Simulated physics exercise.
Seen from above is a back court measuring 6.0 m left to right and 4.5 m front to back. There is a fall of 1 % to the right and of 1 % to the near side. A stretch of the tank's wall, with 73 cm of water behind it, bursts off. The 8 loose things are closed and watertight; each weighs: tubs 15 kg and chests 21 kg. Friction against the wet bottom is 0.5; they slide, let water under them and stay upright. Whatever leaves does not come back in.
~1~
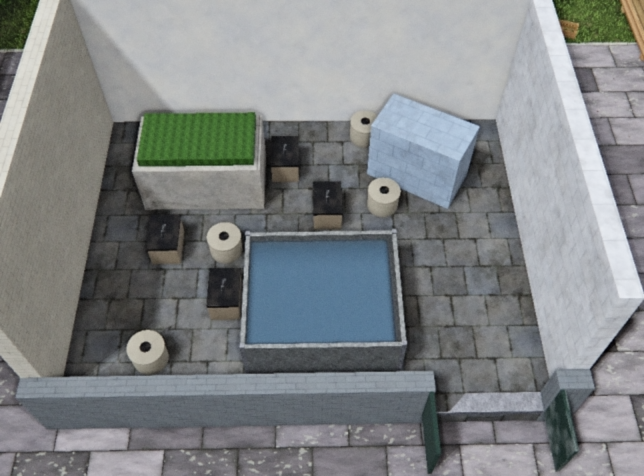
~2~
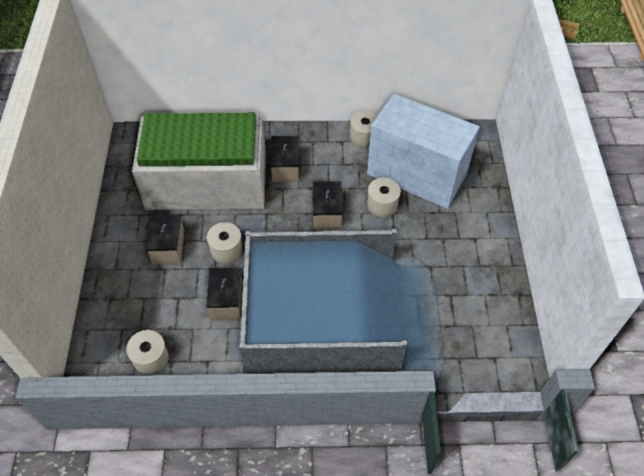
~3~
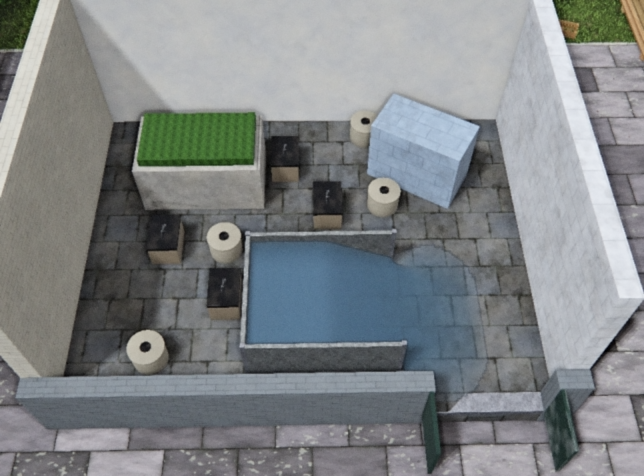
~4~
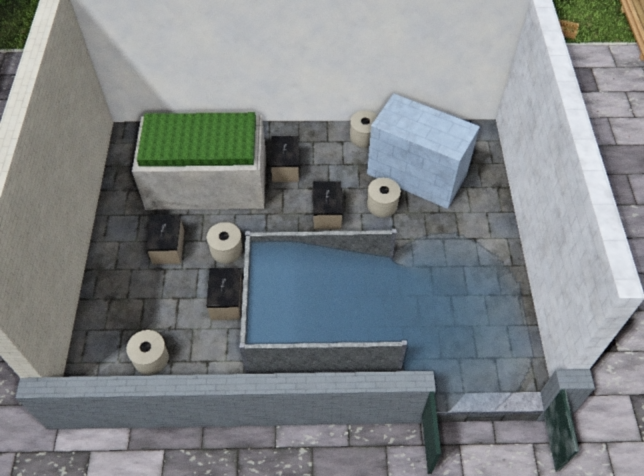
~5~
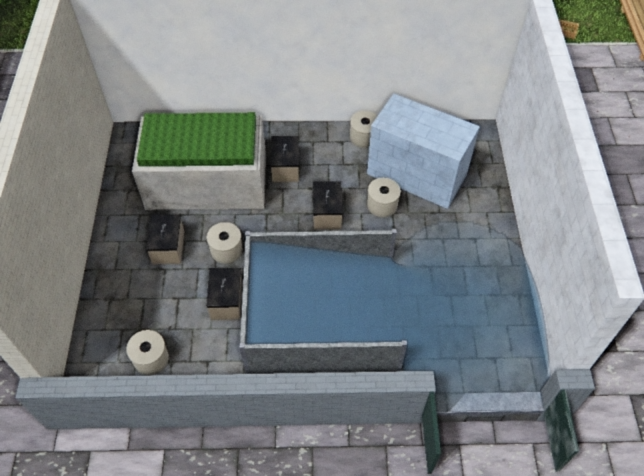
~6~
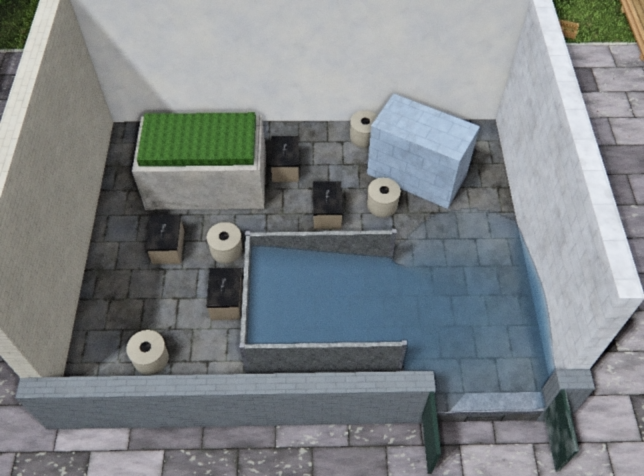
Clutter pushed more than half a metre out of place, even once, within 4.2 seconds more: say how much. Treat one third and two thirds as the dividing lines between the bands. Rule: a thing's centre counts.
Result: The lowest band.
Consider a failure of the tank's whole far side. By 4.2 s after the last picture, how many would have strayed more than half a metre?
Then 5 of them would.
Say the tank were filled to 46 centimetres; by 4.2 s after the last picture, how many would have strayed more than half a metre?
Under that setup the answer is 0.
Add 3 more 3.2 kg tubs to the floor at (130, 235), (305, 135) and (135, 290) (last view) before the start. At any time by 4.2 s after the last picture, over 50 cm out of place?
First falls shy, second exceeds it, third falls shy.
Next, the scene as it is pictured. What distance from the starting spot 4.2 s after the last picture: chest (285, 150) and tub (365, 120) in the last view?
In turn: 5 cm, 120 cm.
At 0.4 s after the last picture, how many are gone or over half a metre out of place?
I get 0.
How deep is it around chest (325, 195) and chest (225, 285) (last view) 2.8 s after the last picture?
Depths: Near 1 cm, then near 0 cm.
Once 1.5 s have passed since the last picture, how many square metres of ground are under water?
Roughly 10.0 m2 of it is wet.
Then, 0.4 s after the last picture 0 of 8 are over 50 cm from their spots; 0 afloat.
Then, 1.5 s after the last picture 0 of 8 are over 50 cm from their spots; 0 afloat.
Then, 2.8 s after the last picture 1 of 8 are over 50 cm from their spots; 0 afloat.
Then, 4.2 s after the last picture 1 of 8 are over 50 cm from their spots, and 1 have been at some point; 0 afloat.
